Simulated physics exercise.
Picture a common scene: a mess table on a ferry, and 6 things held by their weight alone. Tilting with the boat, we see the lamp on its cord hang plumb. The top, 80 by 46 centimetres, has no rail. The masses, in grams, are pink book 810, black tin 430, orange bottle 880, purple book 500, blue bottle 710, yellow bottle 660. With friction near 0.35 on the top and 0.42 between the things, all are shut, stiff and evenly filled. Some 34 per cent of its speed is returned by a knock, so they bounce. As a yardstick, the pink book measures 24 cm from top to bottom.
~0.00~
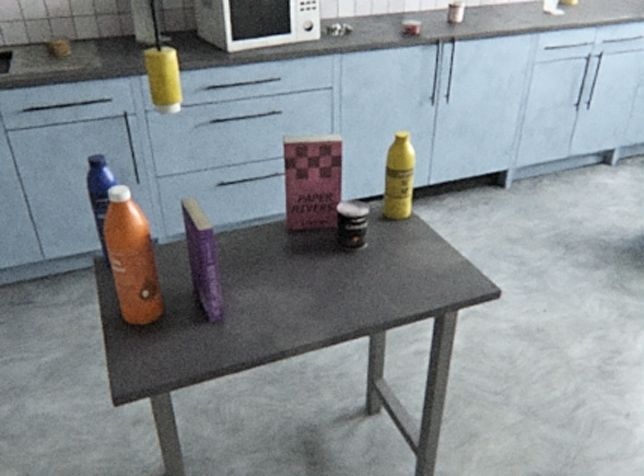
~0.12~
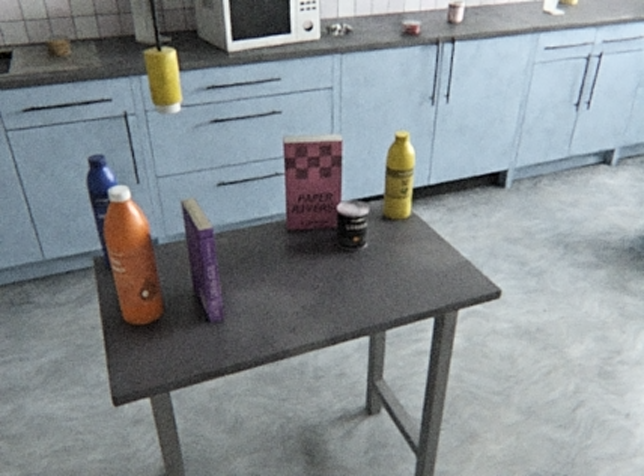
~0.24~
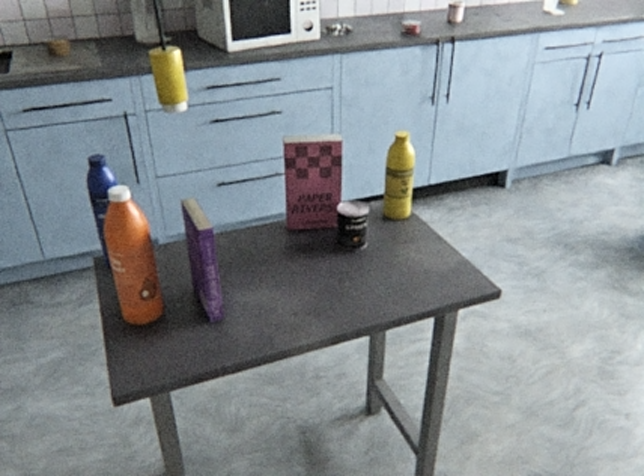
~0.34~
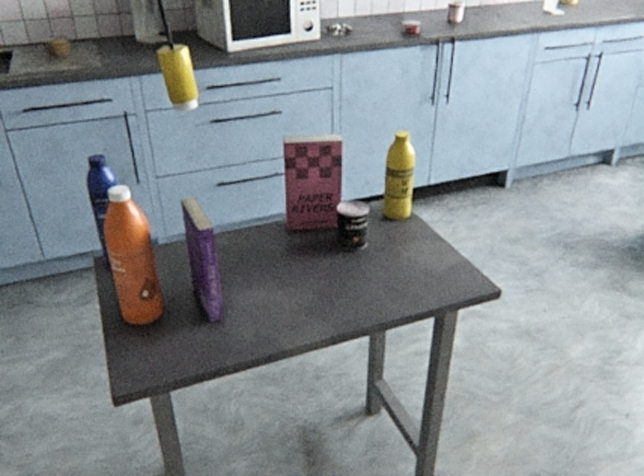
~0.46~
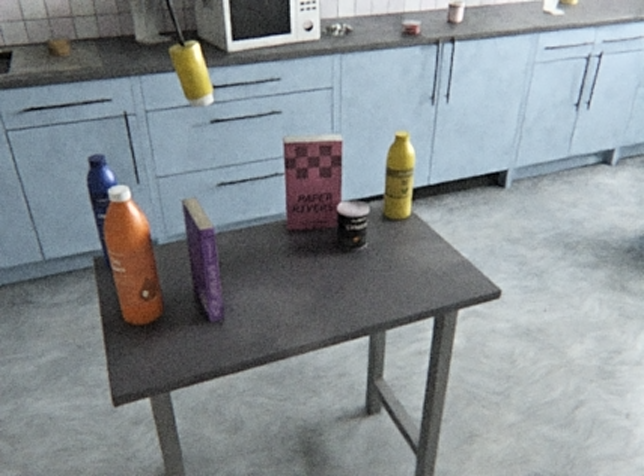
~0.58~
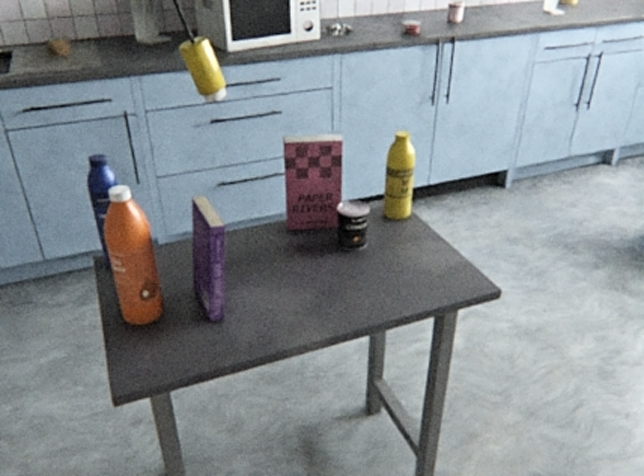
The yellow lamp hanging on its cord swung slowly to the right over a dark table of bottles, books and a tin, and then the purple book tipped slightly to the right.
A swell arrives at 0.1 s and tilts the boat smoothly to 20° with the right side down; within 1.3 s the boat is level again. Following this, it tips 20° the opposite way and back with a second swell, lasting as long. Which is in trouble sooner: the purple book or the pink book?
The former of the two.
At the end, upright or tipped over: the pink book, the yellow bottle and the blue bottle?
In the last frame the pink book remains up, the yellow bottle remains up and the blue bottle does not stay up.
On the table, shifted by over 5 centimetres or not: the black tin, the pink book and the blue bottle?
First, the black tin stays in its position; second, the pink book stays in its position; third, the blue bottle is moved away.
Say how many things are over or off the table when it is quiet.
It adds up to 3.
Around 0.88 s, floor tilted 18°, right side down; purple book on its side near (283, 274); blue bottle tipped 20° against what carries it; orange bottle tipped 3° against what carries it.
Around 1.08 s, floor tilted 10°, right side down; purple book on its side near (319, 269); blue bottle on its side; orange bottle tipped 10° against what carries it.
Around 1.68 s, floor tilted 8°, left side down; purple book on its side near (322, 268); blue bottle on its side; orange bottle tipped 48° against what carries it.
Around 2.18 s, floor tilted 18°, left side down; purple book on its side near (305, 273); orange bottle on its side; blue bottle on its side.
Finally (4.1 s), on their side or leaning hard on the table, orange bottle, purple book and blue bottle; the other 3 still in place (within 5 cm). Final places as that camera would see them, purple book near (297, 275), pink book near (313, 183). Purple book went at 0.74 s; pink book was never lost.
